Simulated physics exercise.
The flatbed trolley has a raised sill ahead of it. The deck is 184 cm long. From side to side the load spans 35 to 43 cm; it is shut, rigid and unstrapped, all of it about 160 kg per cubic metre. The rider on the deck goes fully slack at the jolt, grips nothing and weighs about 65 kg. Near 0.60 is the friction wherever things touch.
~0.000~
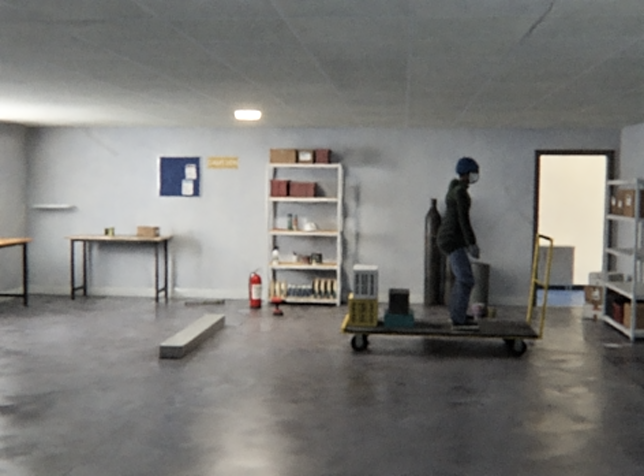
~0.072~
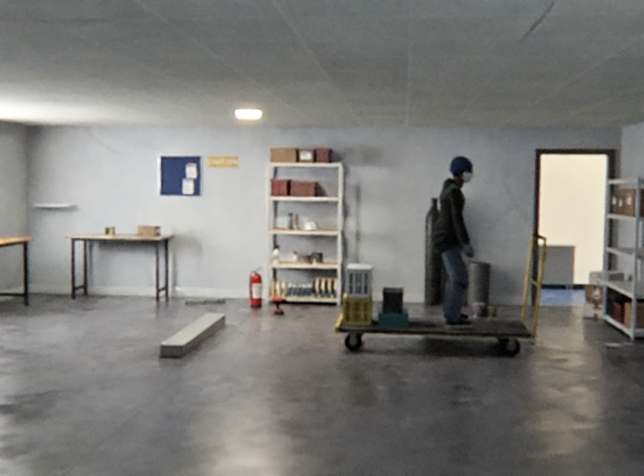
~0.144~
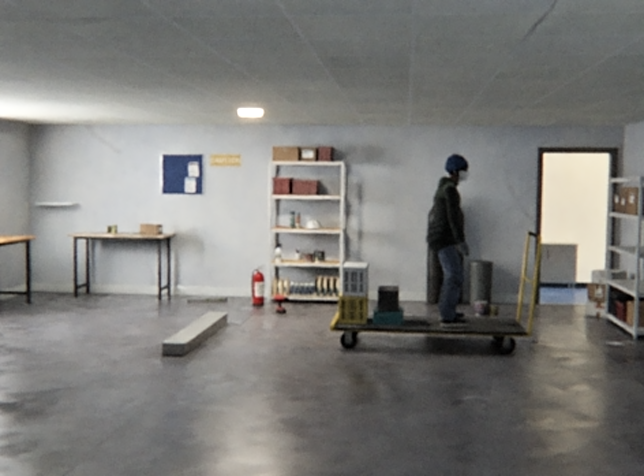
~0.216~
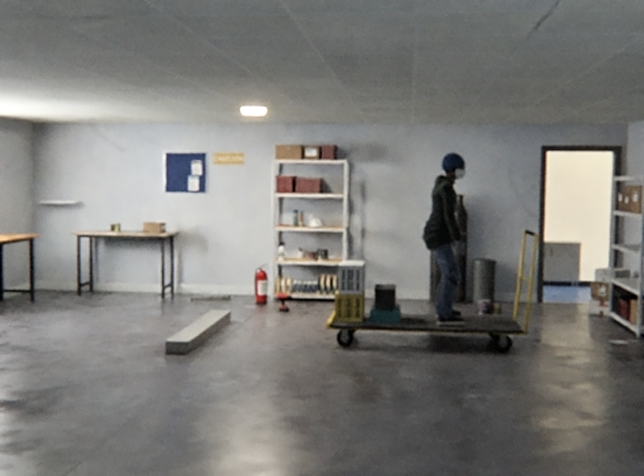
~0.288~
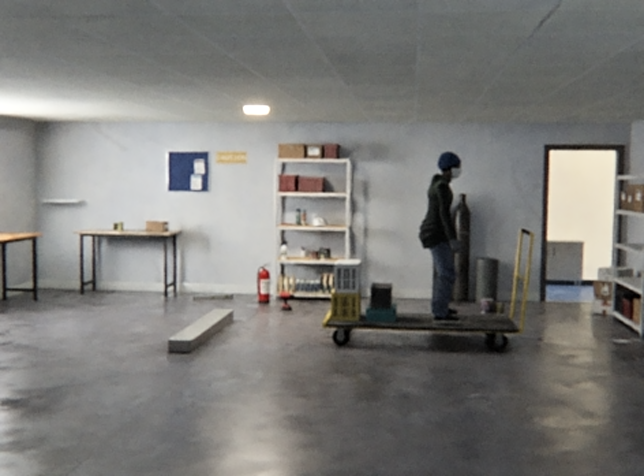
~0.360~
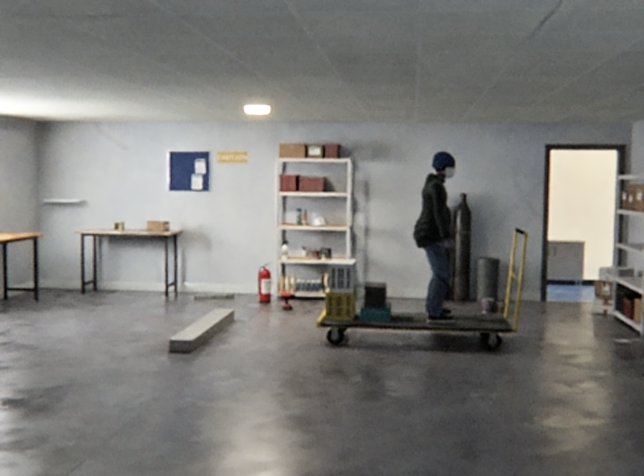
At the start, a masked person in a blue cap stands facing right on a flatbed trolley loaded with crates, right of the shelves in a grey workshop. The trolley then rolls slowly a short way left, carrying the standing rider and the crates along, gradually uncovering a dark cylinder behind them.
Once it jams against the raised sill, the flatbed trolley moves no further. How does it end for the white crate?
I'd expect it to hold within the edge.
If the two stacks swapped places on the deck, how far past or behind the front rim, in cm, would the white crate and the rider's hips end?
White 30 behind, hips 80 behind.
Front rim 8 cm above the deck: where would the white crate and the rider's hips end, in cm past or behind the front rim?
The white item would stop 10 cm behind the front rim, and the hips 80 cm behind it.
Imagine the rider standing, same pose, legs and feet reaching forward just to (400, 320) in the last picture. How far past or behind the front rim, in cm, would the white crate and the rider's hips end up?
Neither reaches the rim: The white item rests 10 cm behind, the hips 40 cm behind.
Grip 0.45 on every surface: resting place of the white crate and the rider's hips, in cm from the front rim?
So the white load stays 0 behind while the hips end up 70 behind the front rim.
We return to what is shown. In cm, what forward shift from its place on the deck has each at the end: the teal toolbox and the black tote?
The teal one ends about 5 cm forward, the black one about 15 cm.
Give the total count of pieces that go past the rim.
The number of pieces is 0.
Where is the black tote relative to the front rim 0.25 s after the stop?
About 45 cm behind the rim.
Impact comes at 1.67 s.
After 1.92 s the white crate is 14 cm behind the rim, tilted 5°, near (220, 272) in the last picture's view.
After 2.22 s the white crate is 19 cm behind the rim, tilted 0°, near (225, 273) in the last picture's view.
After 2.67 s the white crate is 19 cm behind the rim, tilted 0°, near (225, 273) in the last picture's view.
When all is still (3.0 s), nothing is past the rim; behind it, teal toolbox, black tote, white crate, yellow crate and the rider's hips.
